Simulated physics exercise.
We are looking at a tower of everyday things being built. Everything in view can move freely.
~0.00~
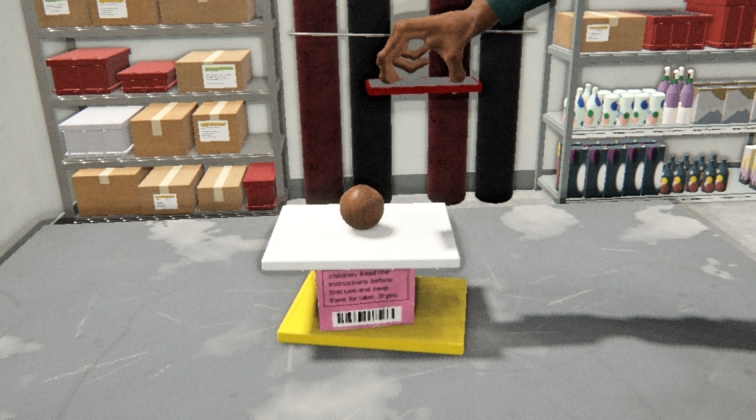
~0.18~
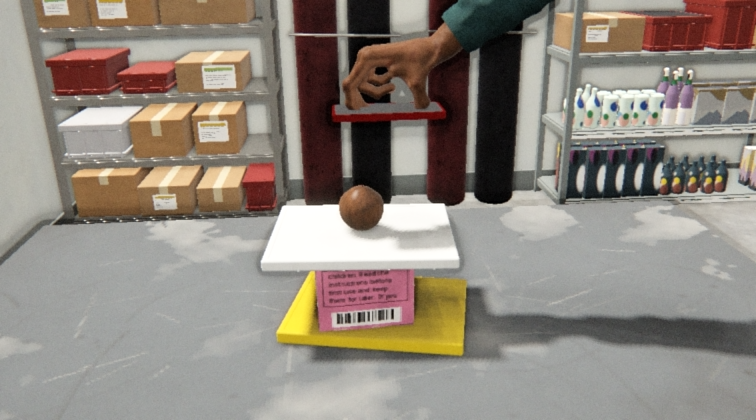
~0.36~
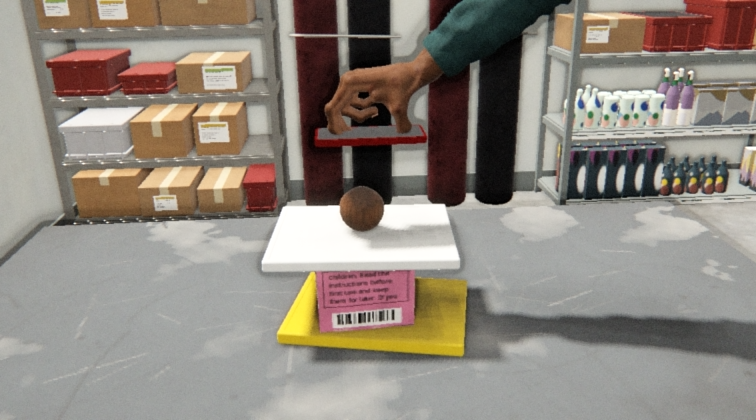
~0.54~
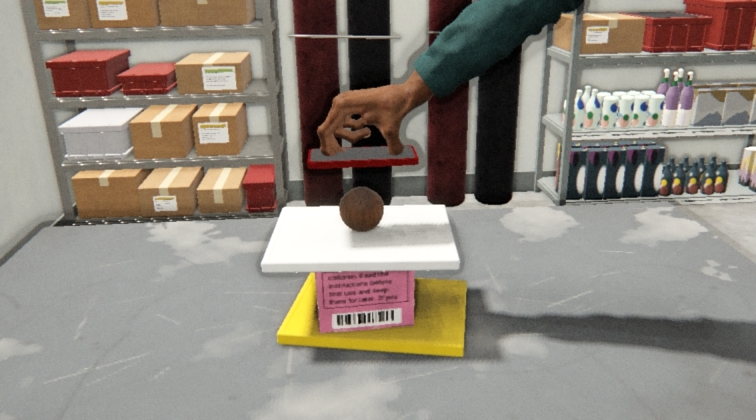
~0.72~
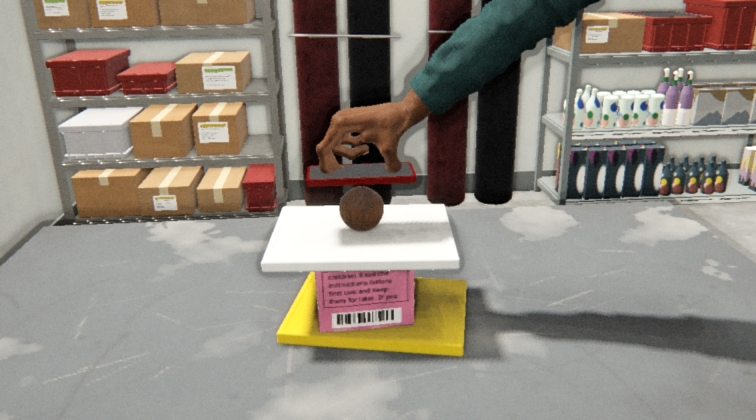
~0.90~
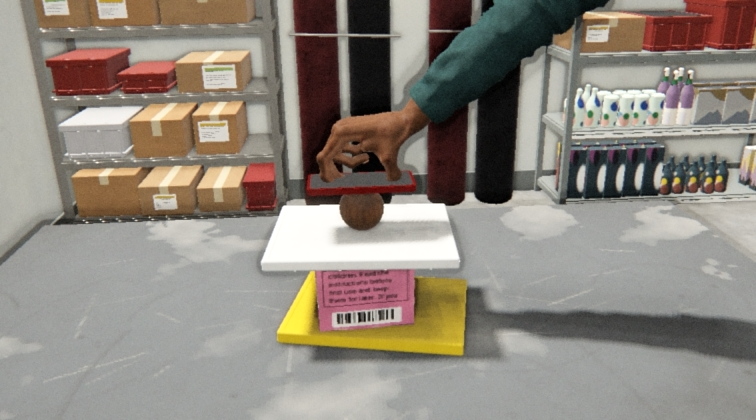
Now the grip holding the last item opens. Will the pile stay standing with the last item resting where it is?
No.
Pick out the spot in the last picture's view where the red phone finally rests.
Look around (364, 199) in the final frame.
After 2.30 s, red phone turned 26° from how it was put near (362, 179).
After 2.50 s, red phone now fallen; brown onion shifted a little.
In the end (4.0 s), fallen, red phone; the other 4 unmoved. At the end, from the last picture's camera, red phone near (364, 199). The pile loses its balance.
